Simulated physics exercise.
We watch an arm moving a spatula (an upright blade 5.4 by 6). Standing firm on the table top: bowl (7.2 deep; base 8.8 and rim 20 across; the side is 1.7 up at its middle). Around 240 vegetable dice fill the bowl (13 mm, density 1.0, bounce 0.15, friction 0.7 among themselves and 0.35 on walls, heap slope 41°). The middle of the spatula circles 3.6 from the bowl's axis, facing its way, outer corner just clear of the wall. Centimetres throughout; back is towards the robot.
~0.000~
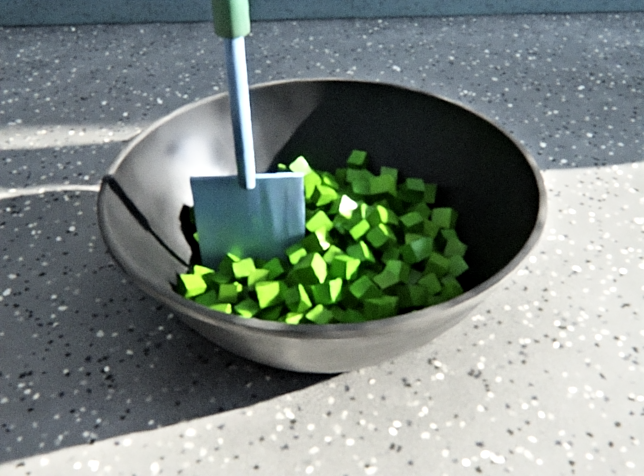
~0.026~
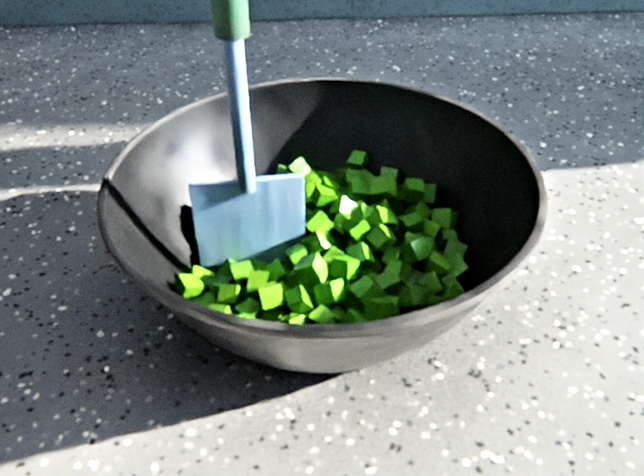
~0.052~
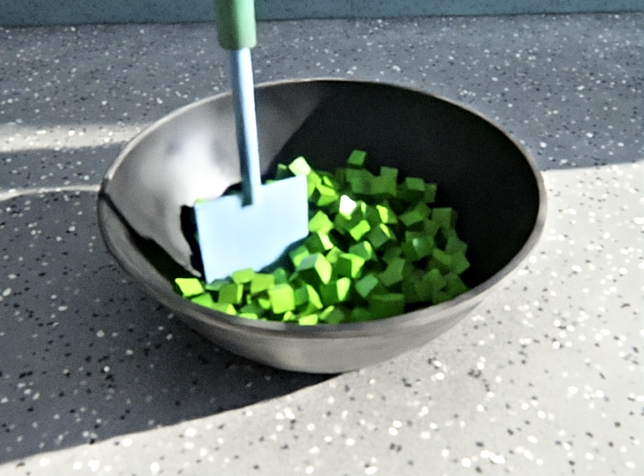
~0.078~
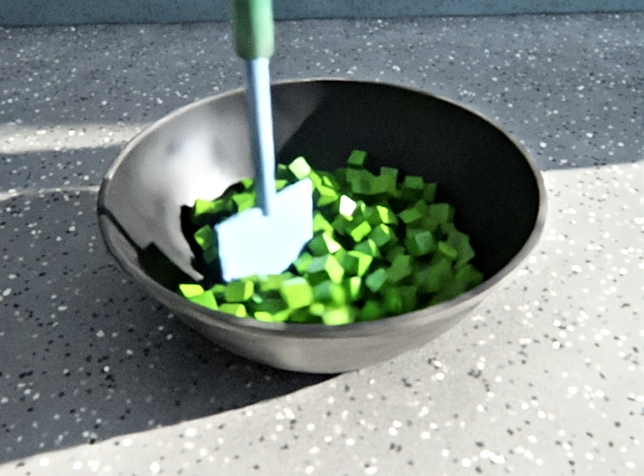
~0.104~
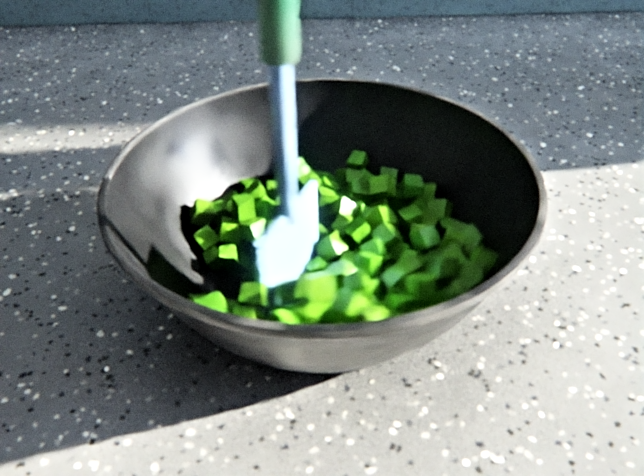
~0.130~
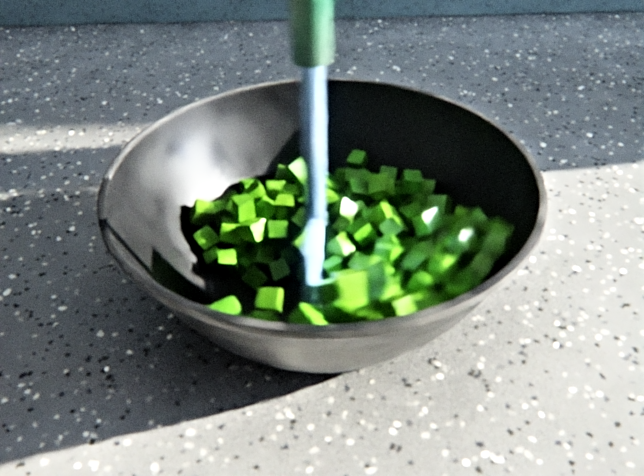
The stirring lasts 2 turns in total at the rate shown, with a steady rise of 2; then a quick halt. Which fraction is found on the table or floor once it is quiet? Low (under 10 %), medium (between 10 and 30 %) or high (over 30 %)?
On the table or floor the share is medium, between 10 and 30 %.
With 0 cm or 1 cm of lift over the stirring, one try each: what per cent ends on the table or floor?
Some 20 and 25 per cent.
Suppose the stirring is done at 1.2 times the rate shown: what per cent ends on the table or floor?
Some 25 per cent.
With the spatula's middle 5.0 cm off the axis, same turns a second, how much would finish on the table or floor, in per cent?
Then about 20 per cent.
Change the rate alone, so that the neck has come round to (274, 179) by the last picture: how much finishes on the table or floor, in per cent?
About 10 per cent.
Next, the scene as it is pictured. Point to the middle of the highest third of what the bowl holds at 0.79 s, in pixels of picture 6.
At about (381, 162).
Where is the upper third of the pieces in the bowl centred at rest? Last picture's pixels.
At about (265, 227).
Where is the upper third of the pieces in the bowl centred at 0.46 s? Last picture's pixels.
At about (190, 196).
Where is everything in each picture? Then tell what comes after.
The first frame shows spatula neck at (244, 149), 0° round; upper third of the load around (345, 233), from x 190 to 455, top at y 160; 240 in the bowl.
The second frame shows spatula neck at (243, 152), 7° round; upper third of the load around (344, 233), from x 190 to 455, top at y 160.
The third frame shows spatula neck at (249, 164), 24° round; upper third of the load around (336, 255), from x 185 to 460, top at y 160.
The fourth frame shows spatula neck at (263, 175), 44° round; upper third of the load around (343, 269), from x 190 to 470, top at y 160.
The fifth frame shows spatula neck at (286, 182), 63° round; upper third of the load around (361, 280), from x 200 to 480, top at y 160.
The sixth frame shows spatula neck at (314, 185), 83° round; upper third of the load around (389, 273), from x 200 to 495, top at y 160; 240 in the bowl.
After 0.46 s, 332° round, highest piece 9 above the table; 213 in the bowl, 23 on the table or floor, 4 in flight or on the tool.
After 0.79 s, 220° round, highest piece 8 above the table; 203 in the bowl, 36 on the table or floor, 1 in flight or on the tool.
After 1.15 s, 0° round, highest piece 6 above the table; 200 in the bowl, 40 on the table or floor.
After 1.85 s, 0° round, highest piece 6 above the table; 200 in the bowl, 40 on the table or floor.
At rest, 200 in the bowl, 40 on the table or floor. That is 17 % on the table or floor.
